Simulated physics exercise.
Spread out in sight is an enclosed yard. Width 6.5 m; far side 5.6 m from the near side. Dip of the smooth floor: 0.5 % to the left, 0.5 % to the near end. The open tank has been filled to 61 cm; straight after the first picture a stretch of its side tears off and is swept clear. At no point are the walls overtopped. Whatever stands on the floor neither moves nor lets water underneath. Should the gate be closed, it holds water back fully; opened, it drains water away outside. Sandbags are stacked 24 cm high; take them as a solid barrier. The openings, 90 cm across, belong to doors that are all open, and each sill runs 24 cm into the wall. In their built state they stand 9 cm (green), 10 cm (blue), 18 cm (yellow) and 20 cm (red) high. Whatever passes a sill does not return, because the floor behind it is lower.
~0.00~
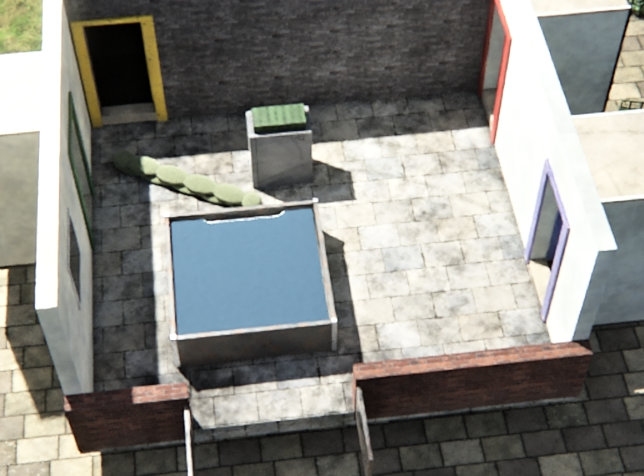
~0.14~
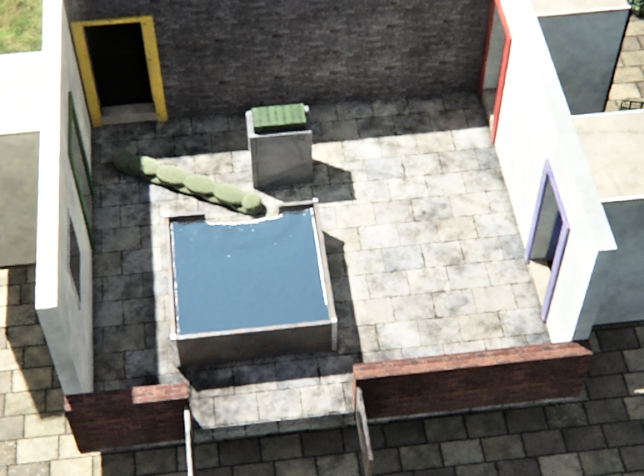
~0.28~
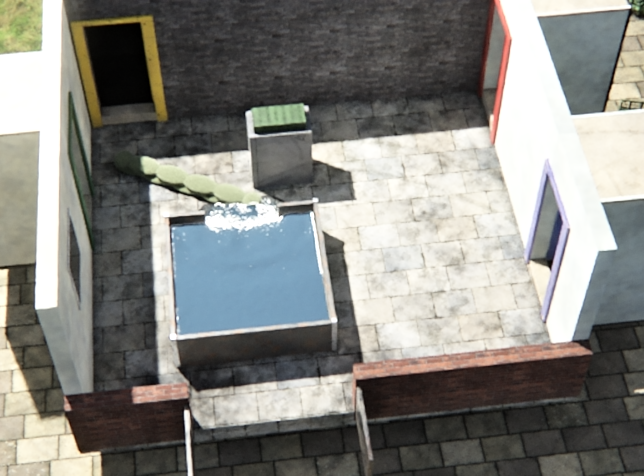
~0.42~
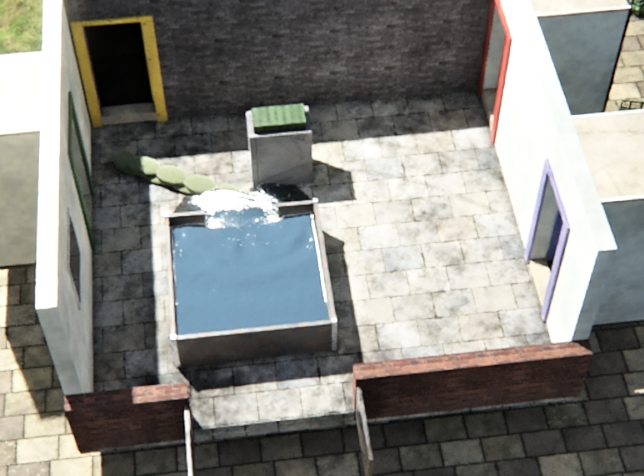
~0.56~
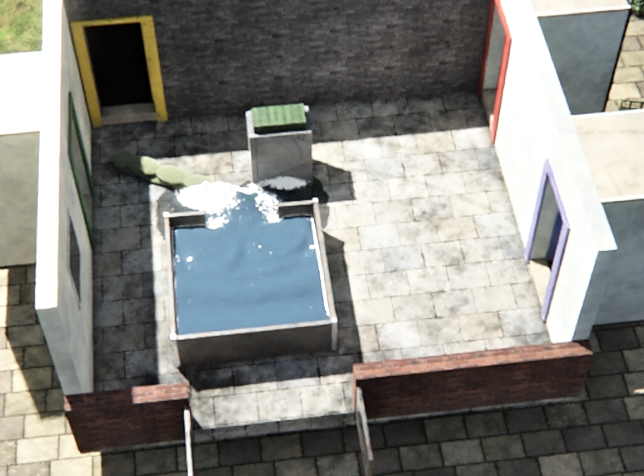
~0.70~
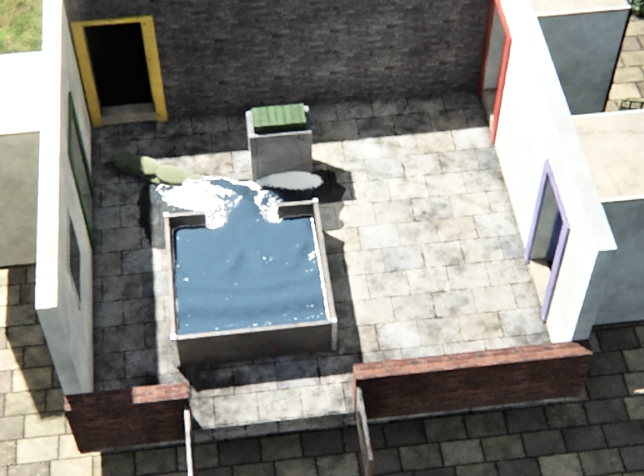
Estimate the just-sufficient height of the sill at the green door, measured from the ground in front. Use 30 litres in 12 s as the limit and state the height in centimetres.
I would say 22 cm.
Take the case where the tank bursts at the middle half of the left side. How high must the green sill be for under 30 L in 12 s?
I'd say close to 11.0 cm.
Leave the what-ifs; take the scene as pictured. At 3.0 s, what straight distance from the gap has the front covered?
Near 5.0 metres, give or take.
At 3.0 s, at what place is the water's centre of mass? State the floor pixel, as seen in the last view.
Around (255, 244).
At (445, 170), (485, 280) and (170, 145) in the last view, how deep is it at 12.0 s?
Ordered as asked: 5, 4, 6 cm.
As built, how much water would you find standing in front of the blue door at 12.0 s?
Depth: Near 5.5 cm.
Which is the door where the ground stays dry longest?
That would be the blue door.
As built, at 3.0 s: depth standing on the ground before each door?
Depths in cm: Green 22, blue 4, yellow 19, red 10.
After 1.4 s water covers 25 % of the floor, deepest (44 cm) near (246, 223); 14 cm at the green door, 6 litres in over its 9 cm sill.
After 3.0 s water covers 55 % of the floor, deepest (28 cm) near (246, 223); 22 cm at the green door, 172 litres in over its 9 cm sill.
After 12.0 s water covers 95 % of the floor, deepest (10 cm) near (510, 379); 8 cm at the green door, 342 litres in over its 9 cm sill.
At the green door as built, the water arrived by 1.2 s and peaked near 22 cm at 3.2 s.
Run again over the same 12 s with other heights there, 76 litres in over 18 cm, 17 litres over 24.5 cm. The limit of 30 litres is kept from about 22 cm up.
